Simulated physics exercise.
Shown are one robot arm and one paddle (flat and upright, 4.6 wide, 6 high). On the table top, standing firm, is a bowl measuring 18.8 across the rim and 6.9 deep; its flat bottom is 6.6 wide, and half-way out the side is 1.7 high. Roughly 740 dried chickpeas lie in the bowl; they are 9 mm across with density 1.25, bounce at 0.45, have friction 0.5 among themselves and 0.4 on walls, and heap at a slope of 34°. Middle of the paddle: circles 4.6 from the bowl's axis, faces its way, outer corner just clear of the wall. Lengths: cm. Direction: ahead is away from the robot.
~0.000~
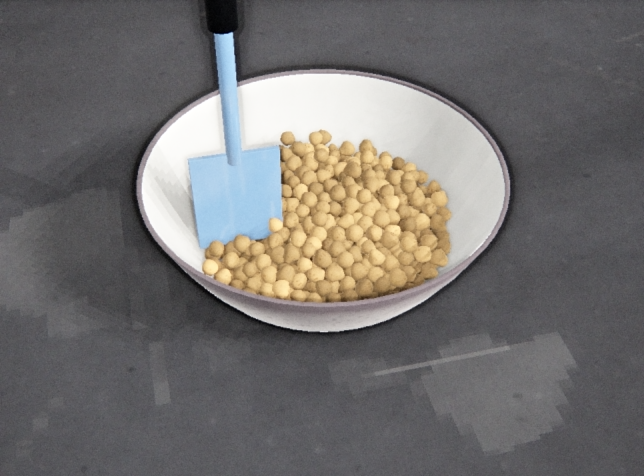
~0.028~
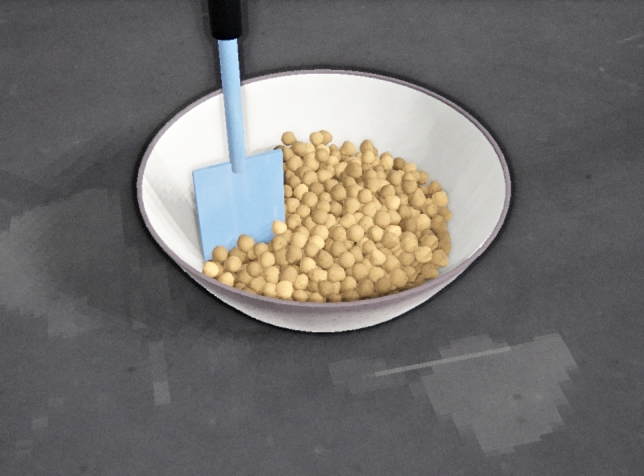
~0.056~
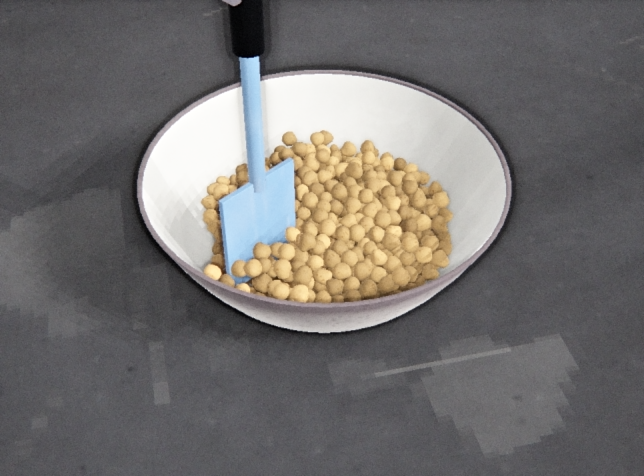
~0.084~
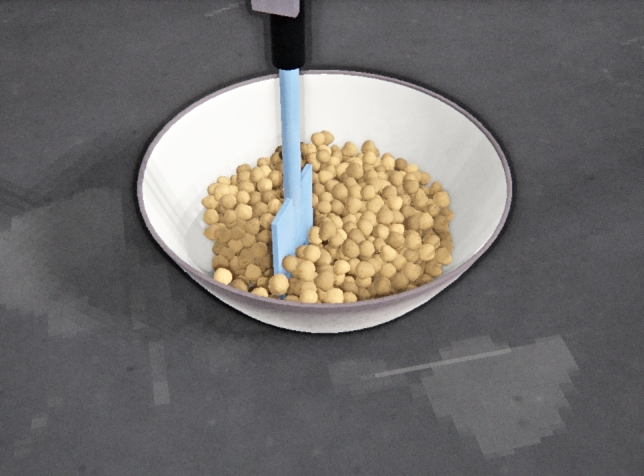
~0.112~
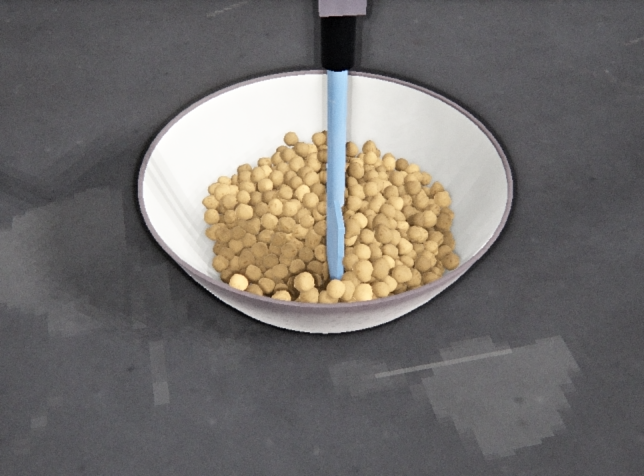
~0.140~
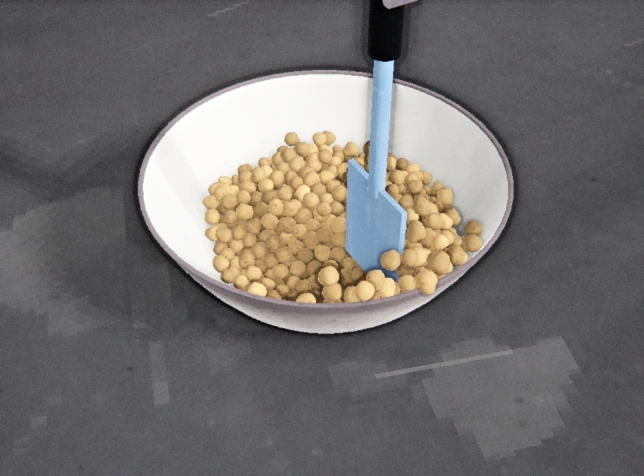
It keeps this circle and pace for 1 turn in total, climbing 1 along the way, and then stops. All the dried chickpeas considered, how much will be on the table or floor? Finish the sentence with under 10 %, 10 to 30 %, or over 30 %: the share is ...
The share is 10 to 30 %.
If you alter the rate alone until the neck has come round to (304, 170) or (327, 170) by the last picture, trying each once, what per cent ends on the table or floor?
About 5 % for one try and about 10 % for the other, in order.
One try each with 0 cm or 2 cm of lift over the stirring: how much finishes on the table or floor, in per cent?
Near 25 in a hundred, then near 10 in a hundred.
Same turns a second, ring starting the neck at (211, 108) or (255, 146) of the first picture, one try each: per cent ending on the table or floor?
Close to 0 per cent for the first and close to 20 per cent for the second.
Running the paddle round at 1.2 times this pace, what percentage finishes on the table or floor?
That gives about 20 percent.
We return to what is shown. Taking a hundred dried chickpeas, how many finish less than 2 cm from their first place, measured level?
Result: Close to 55 per cent of the load.
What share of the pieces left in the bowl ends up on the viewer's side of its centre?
I'd put it at roughly 55 per cent.
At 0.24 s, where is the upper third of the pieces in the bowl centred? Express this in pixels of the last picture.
Upper-third centre: Approx. (376, 163) px.
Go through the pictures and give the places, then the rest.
The paddle neck at (232, 129), 0° round; upper third of the load around (334, 209), from x 210 to 445, top at y 140; 739 in the bowl, in the first picture.
The paddle neck at (235, 136), 9° round; upper third of the load around (333, 210), from x 210 to 445, top at y 140, in the second picture.
The paddle neck at (256, 155), 32° round; upper third of the load around (332, 214), from x 210 to 445, top at y 140, in the third picture.
The paddle neck at (292, 168), 58° round; upper third of the load around (341, 218), from x 210 to 445, top at y 140, in the fourth picture.
The paddle neck at (336, 170), 83° round; upper third of the load around (362, 222), from x 210 to 450, top at y 140, in the fifth picture.
The paddle neck at (378, 160), 108° round; upper third of the load around (386, 218), from x 210 to 475, top at y 140; 737 in the bowl, 2 in flight or on the tool, in the sixth picture.
After 0.24 s, 202° round, highest piece 10 above the table; 704 in the bowl, 1 on the table or floor, 34 in flight or on the tool.
After 0.35 s, 295° round, highest piece 11 above the table; 662 in the bowl, 33 on the table or floor, 44 in flight or on the tool.
After 0.60 s, 0° round, highest piece 6 above the table; 625 in the bowl, 114 on the table or floor.
After 1.30 s, 0° round, highest piece 6 above the table; 625 in the bowl, 114 on the table or floor.
In the end, 625 in the bowl, 114 on the table or floor. That is 15 % on the table or floor.
